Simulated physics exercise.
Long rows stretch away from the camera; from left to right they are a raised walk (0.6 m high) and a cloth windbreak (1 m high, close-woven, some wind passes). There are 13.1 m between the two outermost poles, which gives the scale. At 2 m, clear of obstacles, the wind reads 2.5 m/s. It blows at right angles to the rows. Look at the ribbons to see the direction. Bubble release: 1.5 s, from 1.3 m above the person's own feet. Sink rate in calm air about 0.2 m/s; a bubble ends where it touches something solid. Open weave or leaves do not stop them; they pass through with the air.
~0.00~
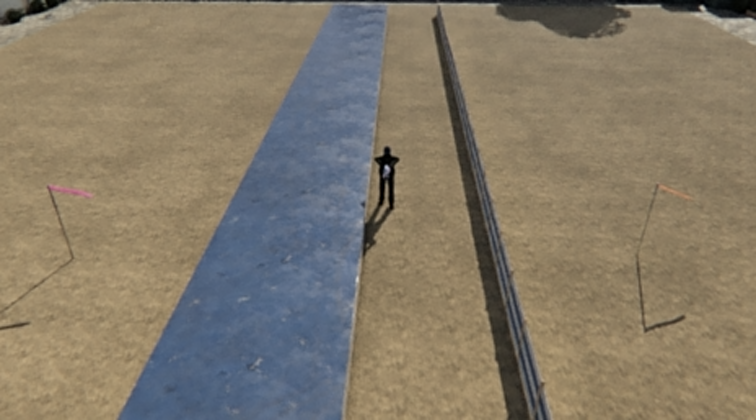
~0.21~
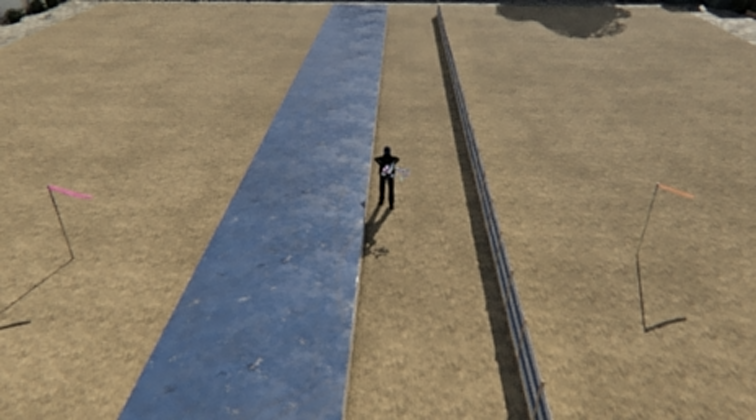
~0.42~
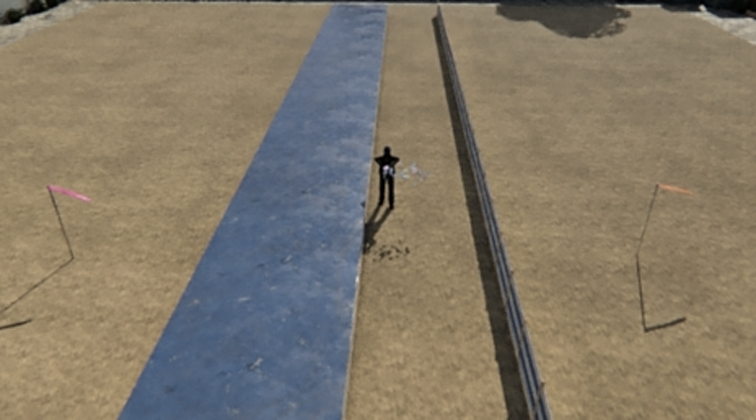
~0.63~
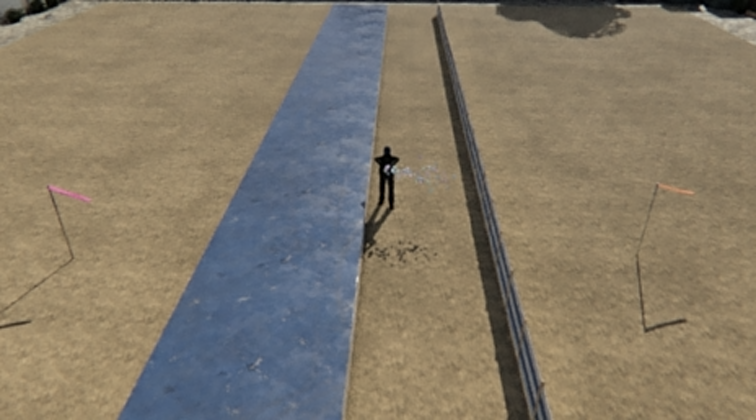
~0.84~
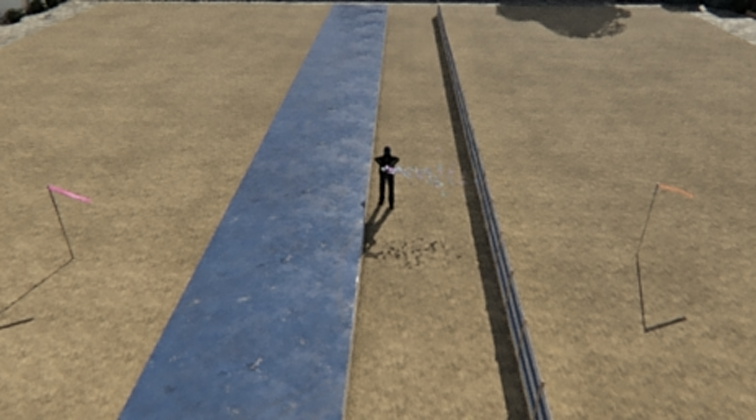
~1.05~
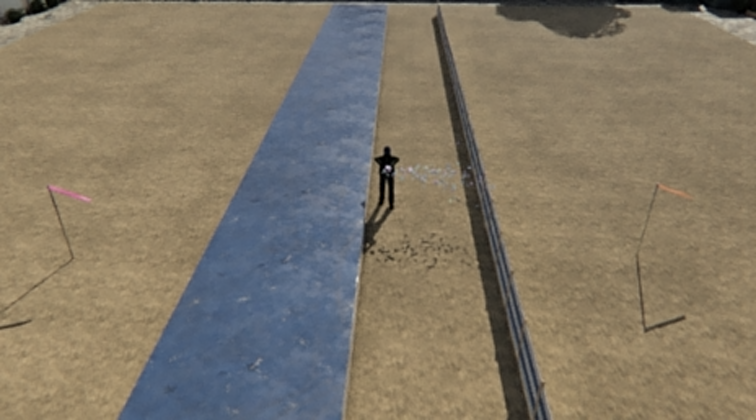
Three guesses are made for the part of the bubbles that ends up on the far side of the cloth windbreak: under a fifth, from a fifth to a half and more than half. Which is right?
Share finishing beyond it: The majority.
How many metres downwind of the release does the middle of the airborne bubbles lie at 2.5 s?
3.0 metres.
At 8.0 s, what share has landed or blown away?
About 55 per cent.
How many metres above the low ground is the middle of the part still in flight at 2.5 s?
I'd guess around 1.2 metres up.
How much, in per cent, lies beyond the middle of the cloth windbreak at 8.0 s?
I'd say around 85 percent of it is past the middle.
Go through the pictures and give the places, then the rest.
The left ribbon ends at (92, 197), leaning 75 degrees to the right and the bubbles in the air span x = 385 to 390 around y = 170, in the first picture.
The right ribbon ends at (694, 197), leaning 70 degrees to the right and the bubbles in the air span x = 385 to 410 around y = 170, in the second picture.
The left ribbon ends at (91, 201), leaning 70 degrees to the right, the bubbles in the air span x = 385 to 425 around y = 175 and the top of the cloth windbreak crosses (488, 184), in the third picture.
The right ribbon ends at (694, 193), leaning 75 degrees to the right and the bubbles in the air span x = 390 to 445 around y = 175, in the fourth picture.
The left ribbon ends at (91, 202), leaning 70 degrees to the right and the bubbles in the air span x = 390 to 465 around y = 175, in the fifth picture.
The right ribbon ends at (693, 199), leaning 70 degrees to the right, the bubbles in the air span x = 390 to 480 around y = 175 and the top of the raised walk crosses (301, 194), in the sixth picture.
After 2.5 s, 63 % is beyond the cloth windbreak; 2 % has touched down or left; the middle of what still flies is 1.1 m above the low ground, near (503, 180).
After 4.0 s, 86 % is beyond the cloth windbreak; 12 % has touched down or left; the middle of what still flies is 0.9 m above the low ground, near (589, 190).
After 8.0 s, 86 % is beyond the cloth windbreak; 53 % has touched down or left.
After 20.0 s, 86 % is beyond the cloth windbreak; 98 % has touched down or left.
After 45.0 s, 86 % is beyond the cloth windbreak; 100 % has touched down or left.
